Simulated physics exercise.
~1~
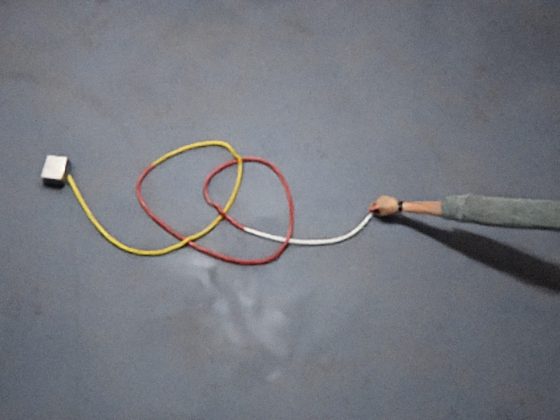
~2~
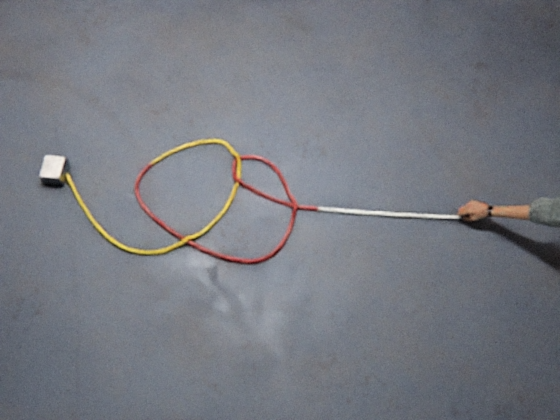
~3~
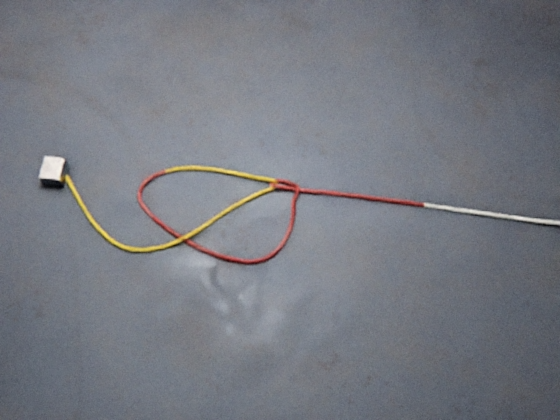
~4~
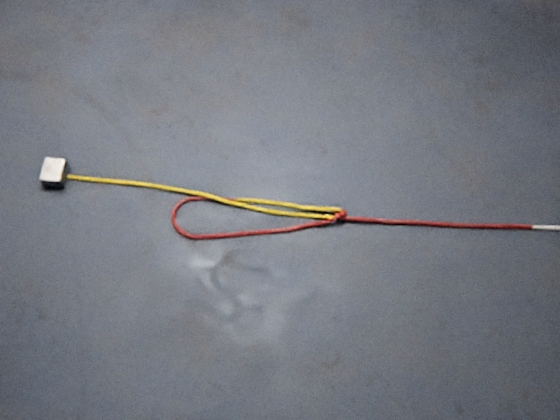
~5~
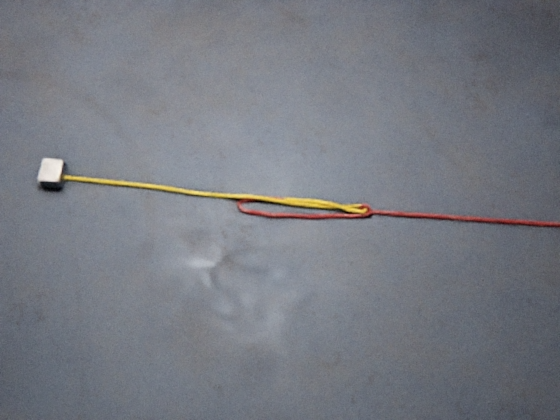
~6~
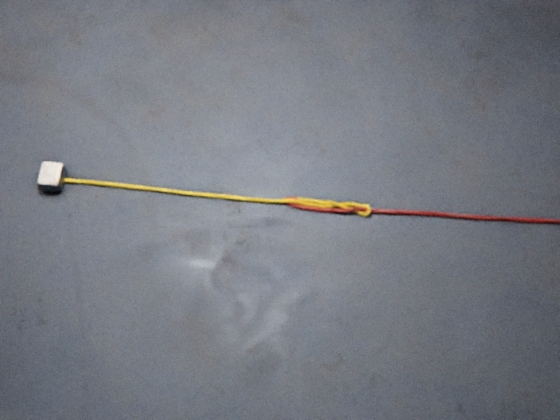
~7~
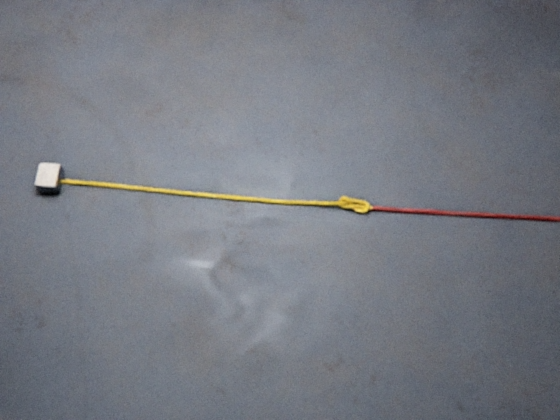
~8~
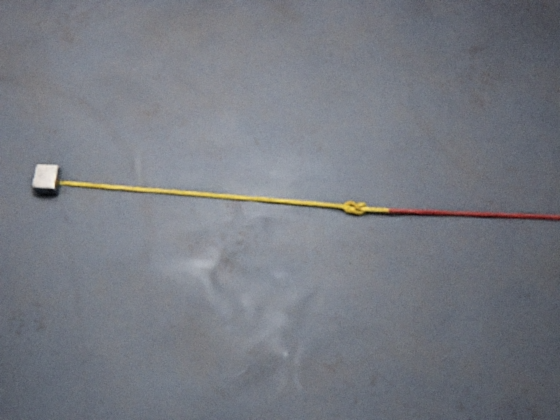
At the start, a rope coloured yellow, red and white lies in overlapping loops on a grey floor, its yellow left end attached to a small pale block, while a hand holds the white end at the right. The hand pulls that end straight to the right and moves out of view. The loops shrink and stretch into a long, narrow shape as the white section slides away and the red follows. The yellow line from the block straightens, and the remaining loops draw together into a small bundle. Finally, the rope stretches taut, with a compact yellow knot left near the middle.
